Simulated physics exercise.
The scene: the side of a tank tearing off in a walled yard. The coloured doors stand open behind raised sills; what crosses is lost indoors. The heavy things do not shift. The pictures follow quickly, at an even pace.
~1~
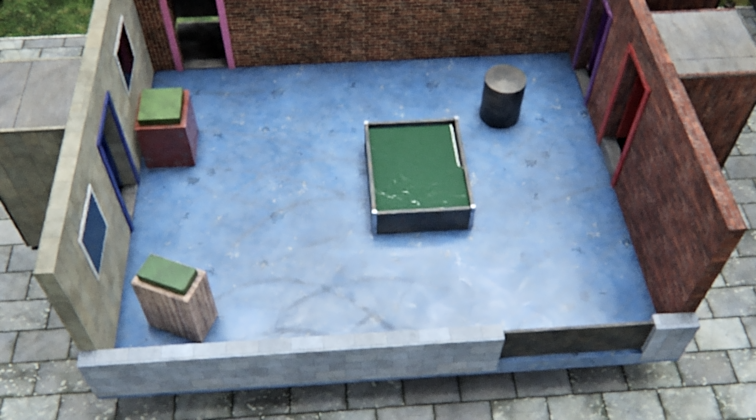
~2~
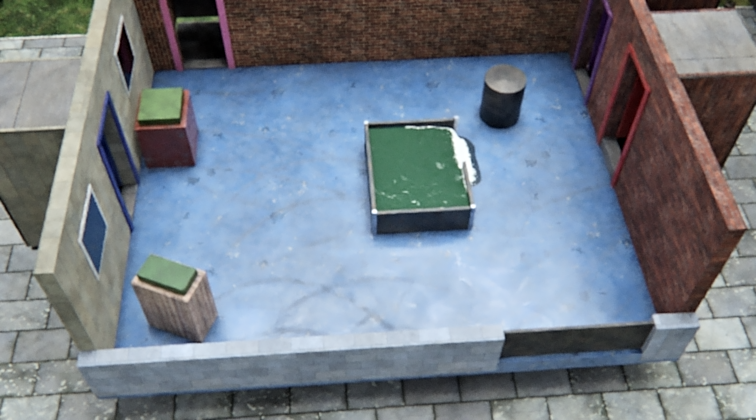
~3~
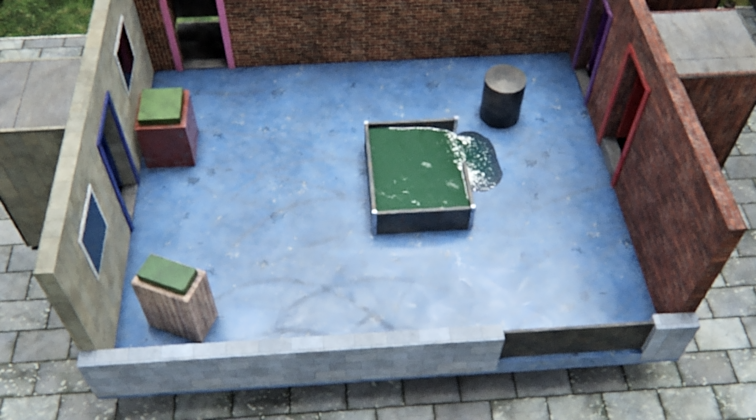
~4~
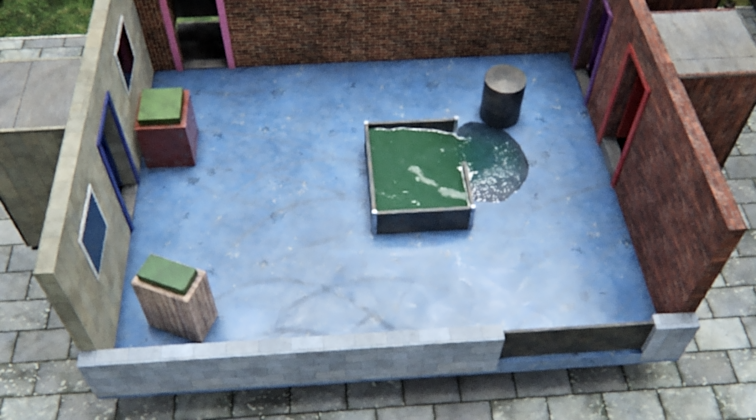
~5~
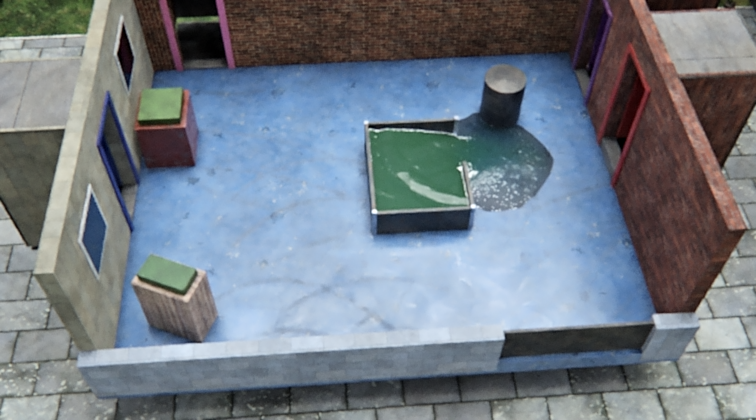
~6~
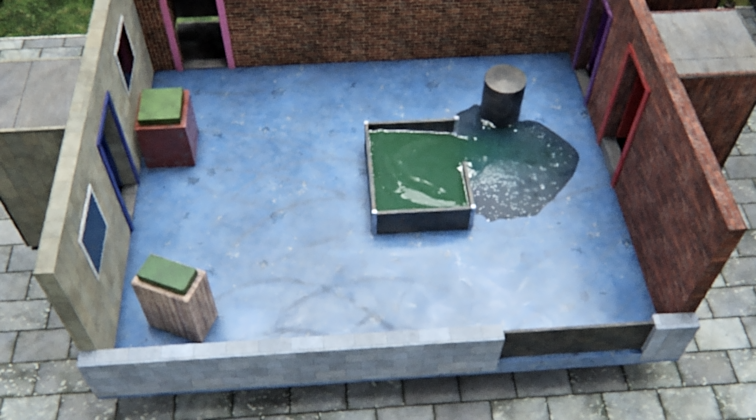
At first, a low tank of green water sits whole and still on the blue floor of a walled yard. Then its right side gives way and water pours through the gap, spreading rightward in a widening dark puddle that reaches around the base of the dark cylinder behind.
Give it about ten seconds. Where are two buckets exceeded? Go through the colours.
The red door holds within the limit; the purple door floods; the blue door holds within the limit; the pink door holds within the limit.
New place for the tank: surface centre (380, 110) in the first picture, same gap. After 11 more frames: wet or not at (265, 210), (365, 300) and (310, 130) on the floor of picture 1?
As listed: Not flooded, free of water, clear.
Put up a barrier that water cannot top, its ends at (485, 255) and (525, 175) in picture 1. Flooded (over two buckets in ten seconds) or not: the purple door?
My reading: Purple lets more in.
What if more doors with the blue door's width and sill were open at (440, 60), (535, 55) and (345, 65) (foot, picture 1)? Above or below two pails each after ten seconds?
One after the other: Holds, takes more, stays under.
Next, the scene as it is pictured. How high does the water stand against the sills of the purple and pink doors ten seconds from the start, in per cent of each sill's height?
About 160 and 40 per cent.
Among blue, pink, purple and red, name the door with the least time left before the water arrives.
That is the one in red.
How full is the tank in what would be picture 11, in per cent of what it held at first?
Roughly 70 per cent.
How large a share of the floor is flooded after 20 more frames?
Some 25 per cent.
A moment on, water covers 10 % of the floor; the red door wet at the sill, nothing in, the purple door not reached, the blue door not reached, the pink door not reached.
Next, water covers 15 % of the floor; the red door wet at the sill, nothing in, the purple door under two buckets in, the blue door not reached, the pink door not reached.
Then, water covers 25 % of the floor; the red door wet at the sill, nothing in, the purple door under two buckets in, the blue door not reached, the pink door not reached.
Later, water covers 45 % of the floor; the red door wet at the sill, nothing in, the purple door over two buckets in, the blue door not reached, the pink door not reached.
In the end, water covers 80 % of the floor; the red door wet at the sill, nothing in, the purple door over two buckets in, the blue door not reached, the pink door wet at the sill, nothing in.
